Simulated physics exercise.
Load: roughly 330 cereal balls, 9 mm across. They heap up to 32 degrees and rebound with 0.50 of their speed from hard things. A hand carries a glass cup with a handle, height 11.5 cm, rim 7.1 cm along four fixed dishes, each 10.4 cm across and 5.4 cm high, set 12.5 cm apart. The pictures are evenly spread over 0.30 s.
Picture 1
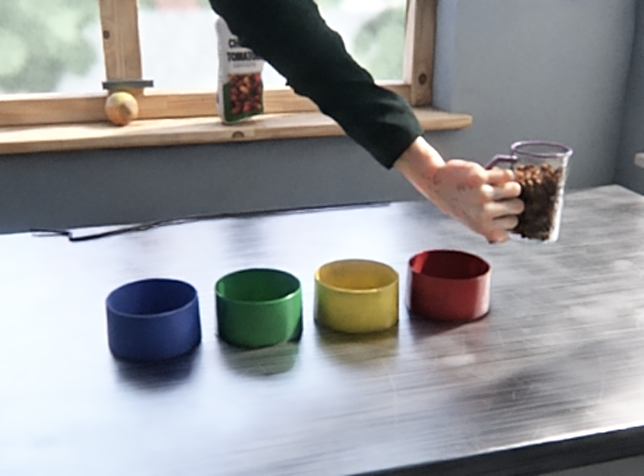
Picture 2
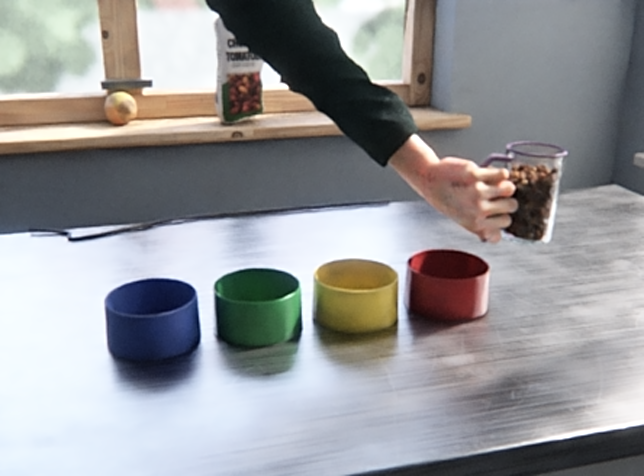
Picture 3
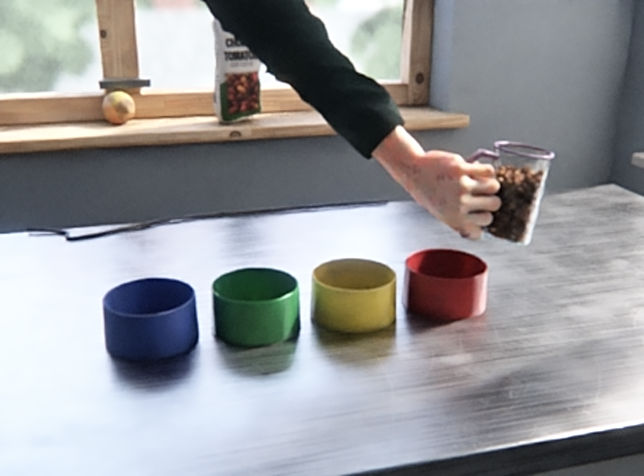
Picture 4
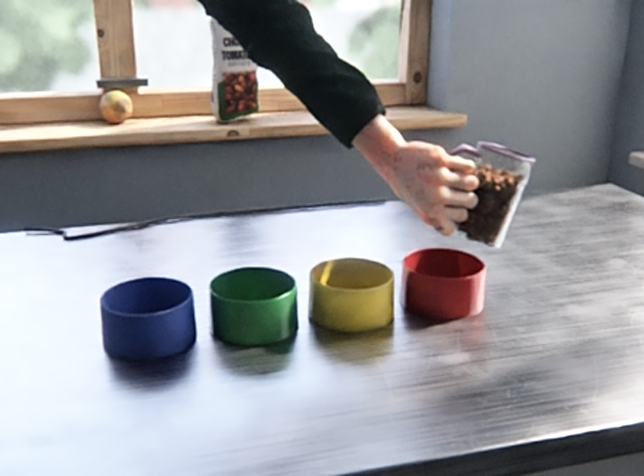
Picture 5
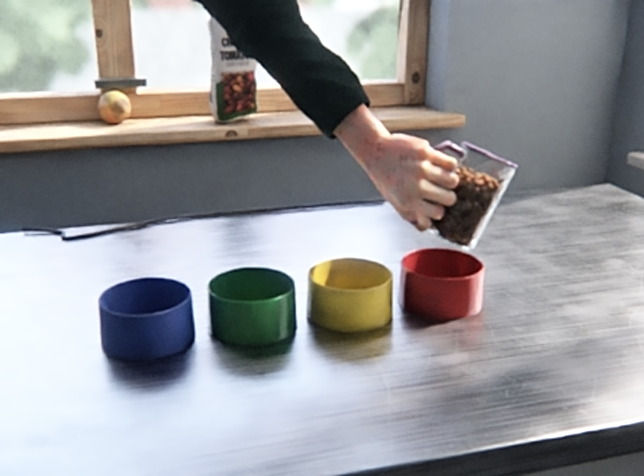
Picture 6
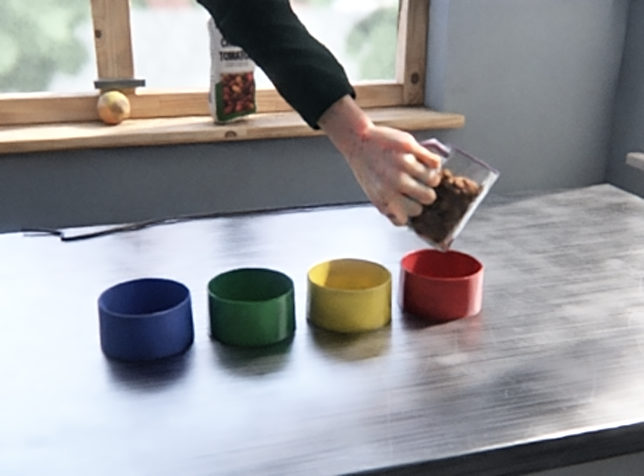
A hand in a dark sleeve reaches in from the top, carrying a clear handled cup of brown pieces leftward above a dark, shiny table seen from slightly above, near a window. Blue, green, yellow and red dishes stand in a row from left to right, with a round fruit and a packet on the wooden sill behind. The cup tilts steadily leftward as it nears the red dish.
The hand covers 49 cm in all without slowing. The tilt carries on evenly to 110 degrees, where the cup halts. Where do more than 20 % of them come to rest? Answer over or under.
Red under, blue under, green over, yellow under, counter over.
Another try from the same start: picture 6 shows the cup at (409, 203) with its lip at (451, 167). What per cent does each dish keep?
Red 0, blue 0, green 40, yellow 0.
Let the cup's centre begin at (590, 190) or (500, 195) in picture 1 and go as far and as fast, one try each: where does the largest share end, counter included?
Most goes to: Green; blue.
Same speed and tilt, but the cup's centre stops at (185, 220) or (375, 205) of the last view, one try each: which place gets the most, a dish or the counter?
Most goes to: Green, then red.
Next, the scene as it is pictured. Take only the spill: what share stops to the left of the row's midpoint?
About 100 per cent.
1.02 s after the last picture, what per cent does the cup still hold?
About 65 per cent.
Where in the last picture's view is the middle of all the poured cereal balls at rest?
Around (209, 322).
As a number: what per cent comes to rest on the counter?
Roughly 65 per cent.
Then, 0.39 s after the last picture, tilt 81 degrees; cup holds 100 %.
Then, 0.65 s after the last picture, tilt 110 degrees; cup holds 90 %, green 5 %.
Then, 1.02 s after the last picture, tilt 110 degrees; cup holds 65 %, green 20 %.
In the end, red 0 %, blue 0 %, green 35 %, yellow 0 %, counter 65 %.
